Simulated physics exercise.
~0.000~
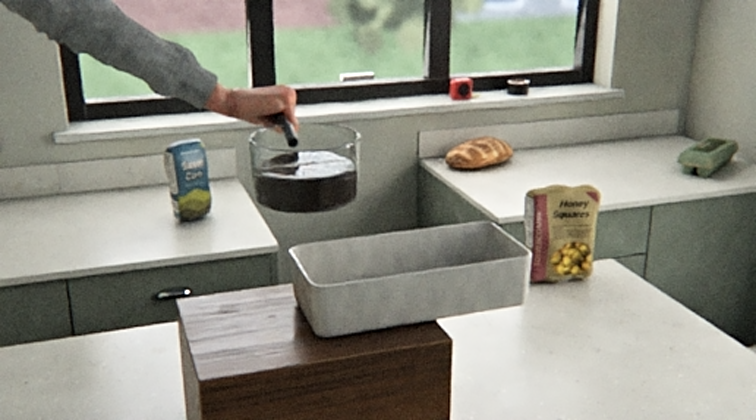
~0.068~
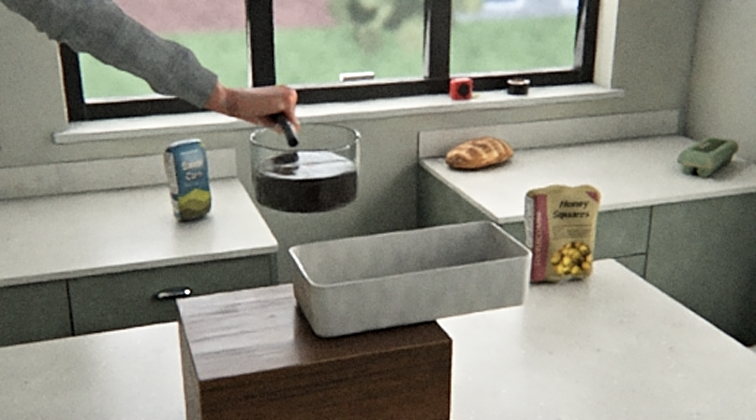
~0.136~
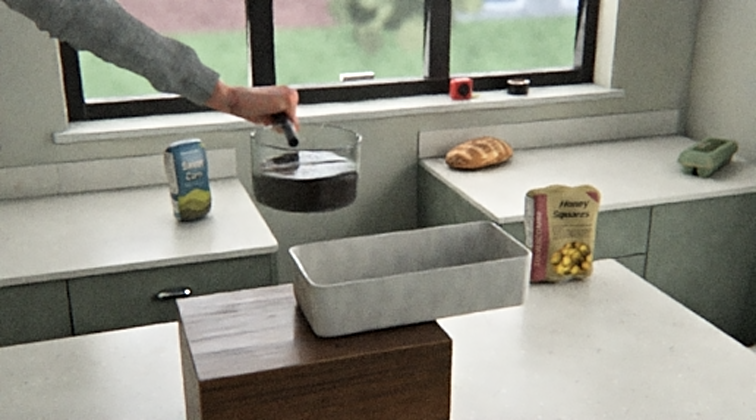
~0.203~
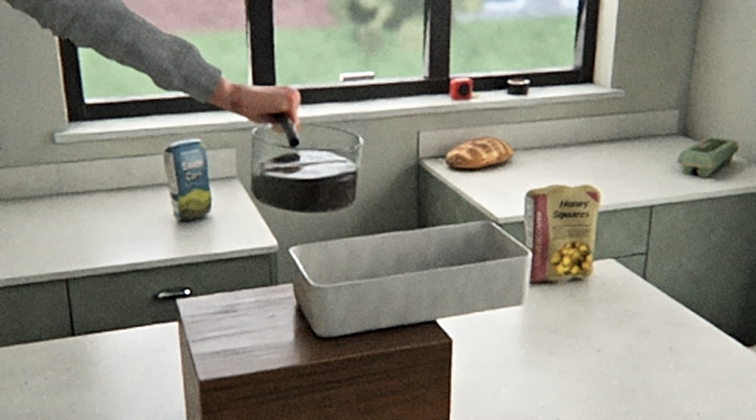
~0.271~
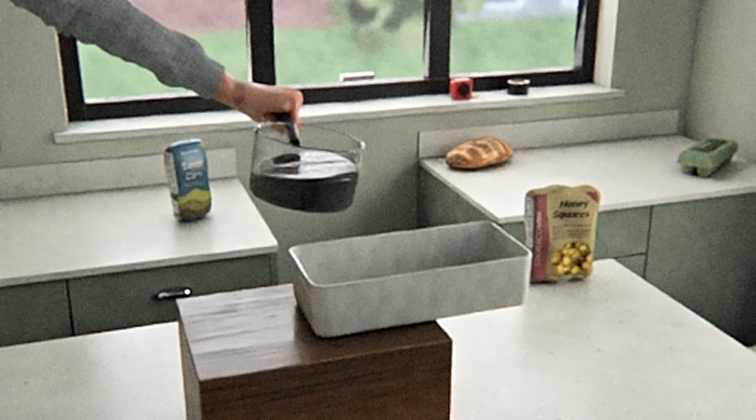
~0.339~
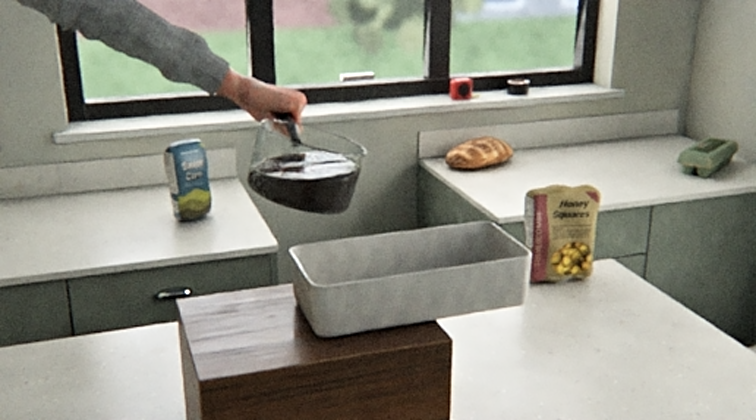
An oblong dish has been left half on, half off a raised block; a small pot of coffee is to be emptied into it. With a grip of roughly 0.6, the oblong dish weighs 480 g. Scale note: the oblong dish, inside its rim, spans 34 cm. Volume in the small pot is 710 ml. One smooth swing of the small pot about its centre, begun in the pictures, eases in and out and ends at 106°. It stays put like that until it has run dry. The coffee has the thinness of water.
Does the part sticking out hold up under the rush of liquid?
No, the dish tips.
After 0.77 s the tilt is 69° and 71 per cent is still to pour; the oblong dish lies level with 4 per cent in it.
After 1.09 s the tilt is 100° and 17 per cent is still to pour; the oblong dish lies level with 68 per cent in it.
After 1.43 s the tilt is 106° and 1 per cent is still to pour; the oblong dish lies level with 97 per cent in it.
After 1.79 s the tilt is 106° and 0 per cent is still to pour; the oblong dish leans 17° with 99 per cent in it.
In the end the oblong dish leans 86° with 0 per cent in it.
